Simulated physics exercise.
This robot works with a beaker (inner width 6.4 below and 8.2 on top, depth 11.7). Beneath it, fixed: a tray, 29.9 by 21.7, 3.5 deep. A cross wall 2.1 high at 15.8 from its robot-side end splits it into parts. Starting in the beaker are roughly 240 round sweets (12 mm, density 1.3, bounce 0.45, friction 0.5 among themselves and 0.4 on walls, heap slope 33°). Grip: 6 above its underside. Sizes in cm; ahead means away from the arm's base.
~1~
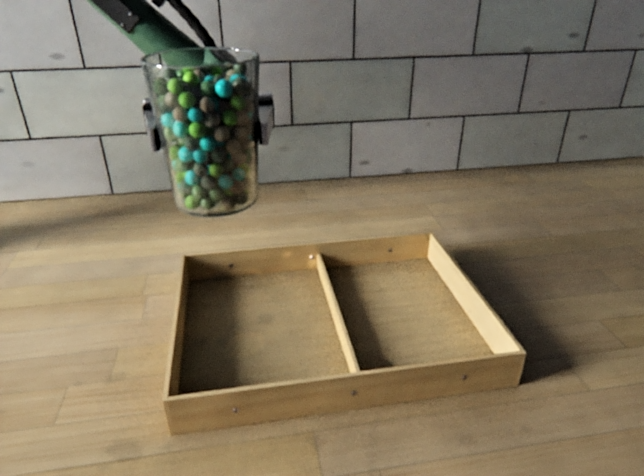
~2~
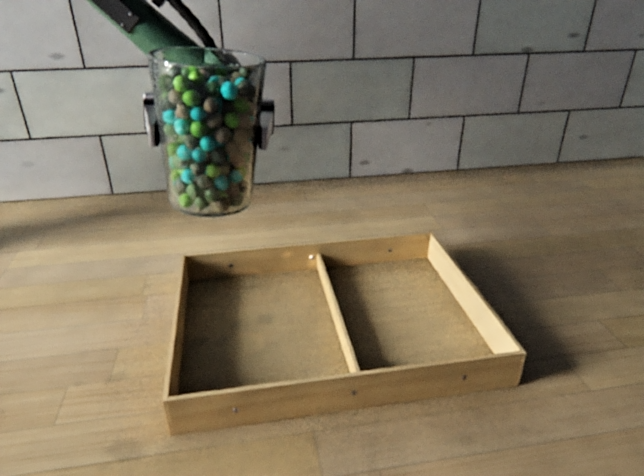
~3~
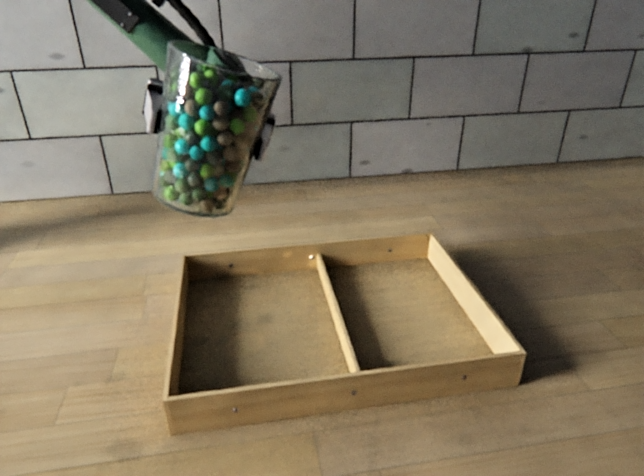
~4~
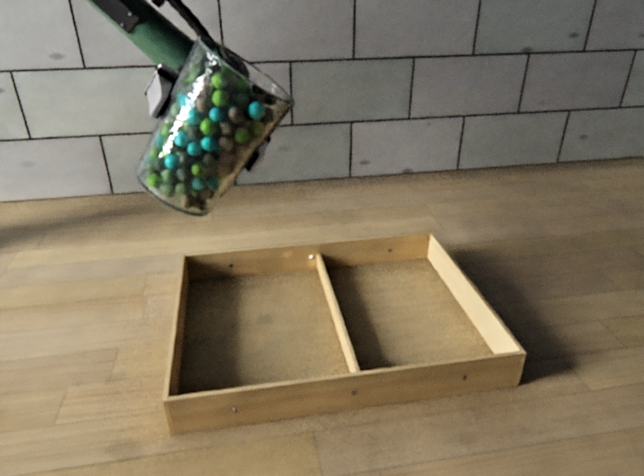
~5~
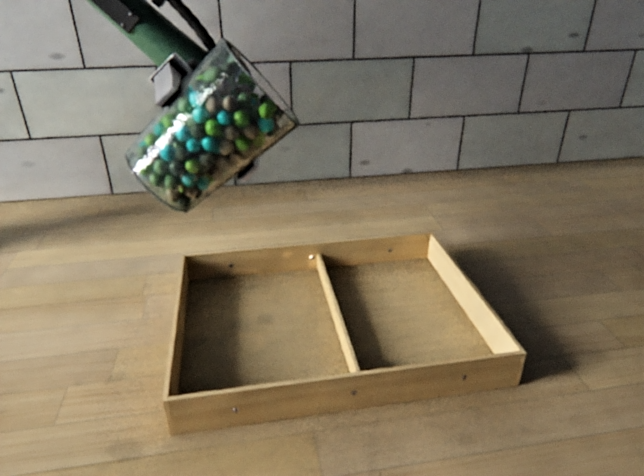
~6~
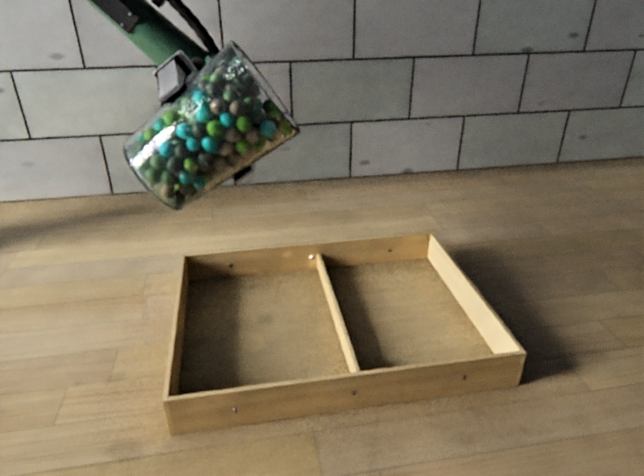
A clear beaker of colourful balls tilts steadily to the right above a divided wooden tray.
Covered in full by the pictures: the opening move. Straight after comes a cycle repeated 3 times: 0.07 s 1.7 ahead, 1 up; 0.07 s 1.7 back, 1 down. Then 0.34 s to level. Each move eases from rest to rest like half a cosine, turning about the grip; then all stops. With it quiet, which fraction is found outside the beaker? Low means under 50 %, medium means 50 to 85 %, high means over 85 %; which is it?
It is low.
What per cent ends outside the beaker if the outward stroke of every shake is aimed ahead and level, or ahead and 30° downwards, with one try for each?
You'd get some 20 per cent with the first setting and some 5 per cent with the second.
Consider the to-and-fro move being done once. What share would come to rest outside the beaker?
15 per cent.
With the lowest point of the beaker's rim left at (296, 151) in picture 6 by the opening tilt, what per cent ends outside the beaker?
It comes out near 45 percent.
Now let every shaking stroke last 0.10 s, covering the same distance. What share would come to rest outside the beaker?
In that case it would be near 10 percent.
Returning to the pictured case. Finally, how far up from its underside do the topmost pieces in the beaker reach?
I'd say close to 10.0 cm.
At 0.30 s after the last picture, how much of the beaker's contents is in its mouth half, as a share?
Close to 50 in a hundred.
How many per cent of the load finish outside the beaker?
The share is close to 25 per cent.
Then, 0.30 s after the last picture, tilted 55° forward, highest piece 25 above the table; 204 in the beaker, 7 in the far-side part, 1 in the robot-side part, 26 in flight or on a rim.
Then, 0.61 s after the last picture, tilted 23° forward, highest piece 26 above the table; 182 in the beaker, 43 in the far-side part, 9 in the robot-side part, 2 on the table or floor, 2 in flight or on a rim.
Then, 0.96 s after the last picture, level, highest piece 25 above the table; 182 in the beaker, 43 in the far-side part, 10 in the robot-side part, 3 on the table or floor.
Then, 2.01 s after the last picture, level, highest piece 25 above the table; 182 in the beaker, 43 in the far-side part, 10 in the robot-side part, 3 on the table or floor.
Final count, 182 in the beaker, 43 in the far-side part, 10 in the robot-side part, 3 on the table or floor. That is 24 % outside the beaker.
